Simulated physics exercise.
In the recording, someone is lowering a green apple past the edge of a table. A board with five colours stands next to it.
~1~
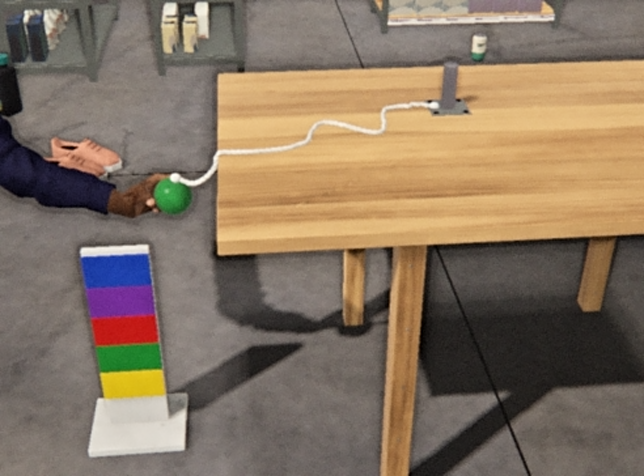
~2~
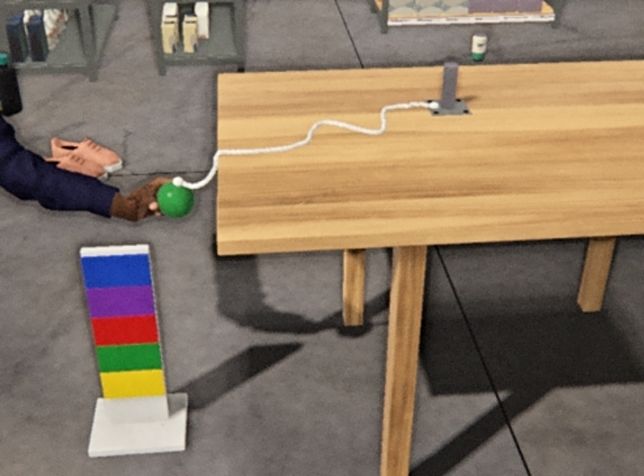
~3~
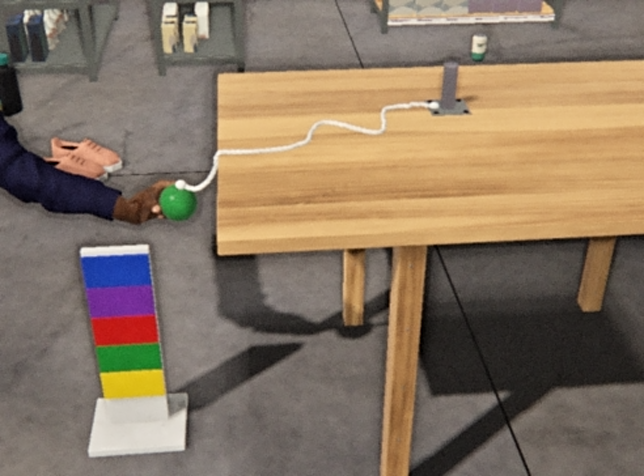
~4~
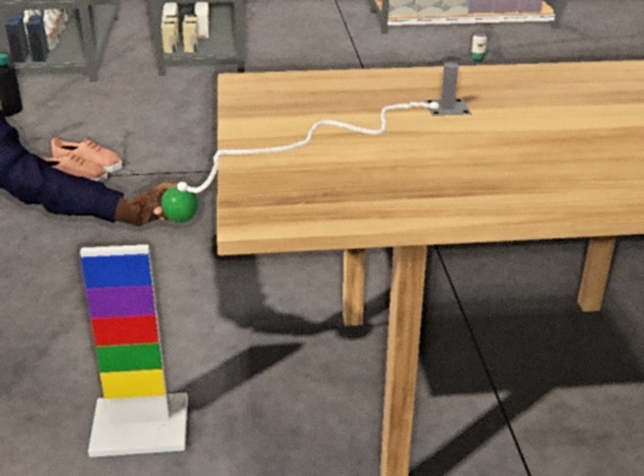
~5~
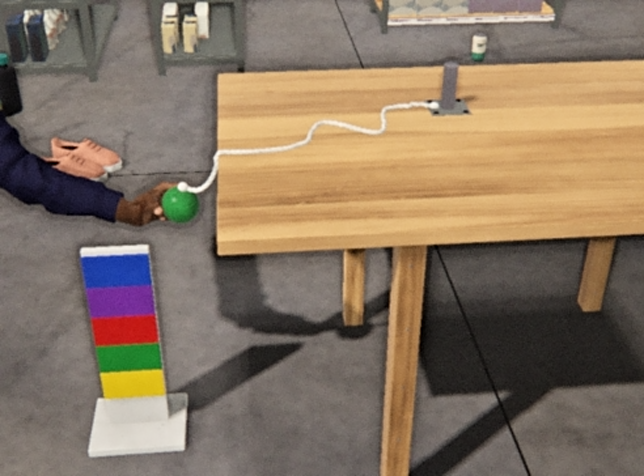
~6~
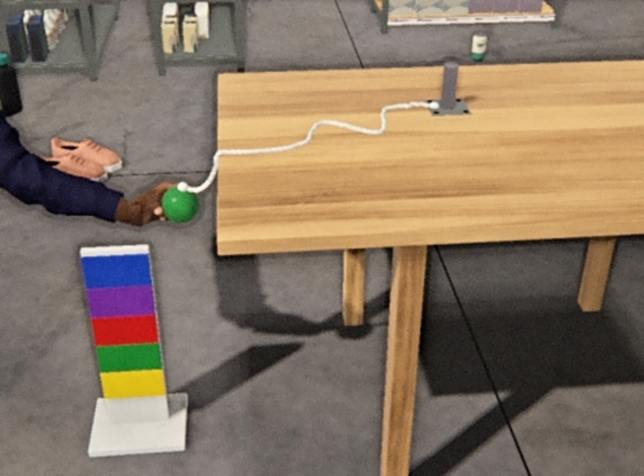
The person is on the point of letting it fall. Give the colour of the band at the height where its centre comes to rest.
The band is purple.
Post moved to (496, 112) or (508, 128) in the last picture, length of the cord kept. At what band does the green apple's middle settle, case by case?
Result 1: Blue. Result 2: Blue.
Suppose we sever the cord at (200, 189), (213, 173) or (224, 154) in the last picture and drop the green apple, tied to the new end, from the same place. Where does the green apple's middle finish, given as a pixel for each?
The places are (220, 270), (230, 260) and (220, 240).
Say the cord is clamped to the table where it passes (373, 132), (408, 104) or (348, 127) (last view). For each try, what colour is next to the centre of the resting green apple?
One try after another: Blue, then purple, then blue.
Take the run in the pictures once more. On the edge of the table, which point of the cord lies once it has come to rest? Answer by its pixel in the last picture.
Spot: Approx. (305, 143).
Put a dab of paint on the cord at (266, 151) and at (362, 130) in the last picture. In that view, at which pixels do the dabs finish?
The first ends at (218, 182) and the second at (311, 127).
Soon after, apple near (244, 274); level with purple.
After that, apple near (214, 287); level with purple.
In the end, apple near (220, 289); level with purple. The purple one.
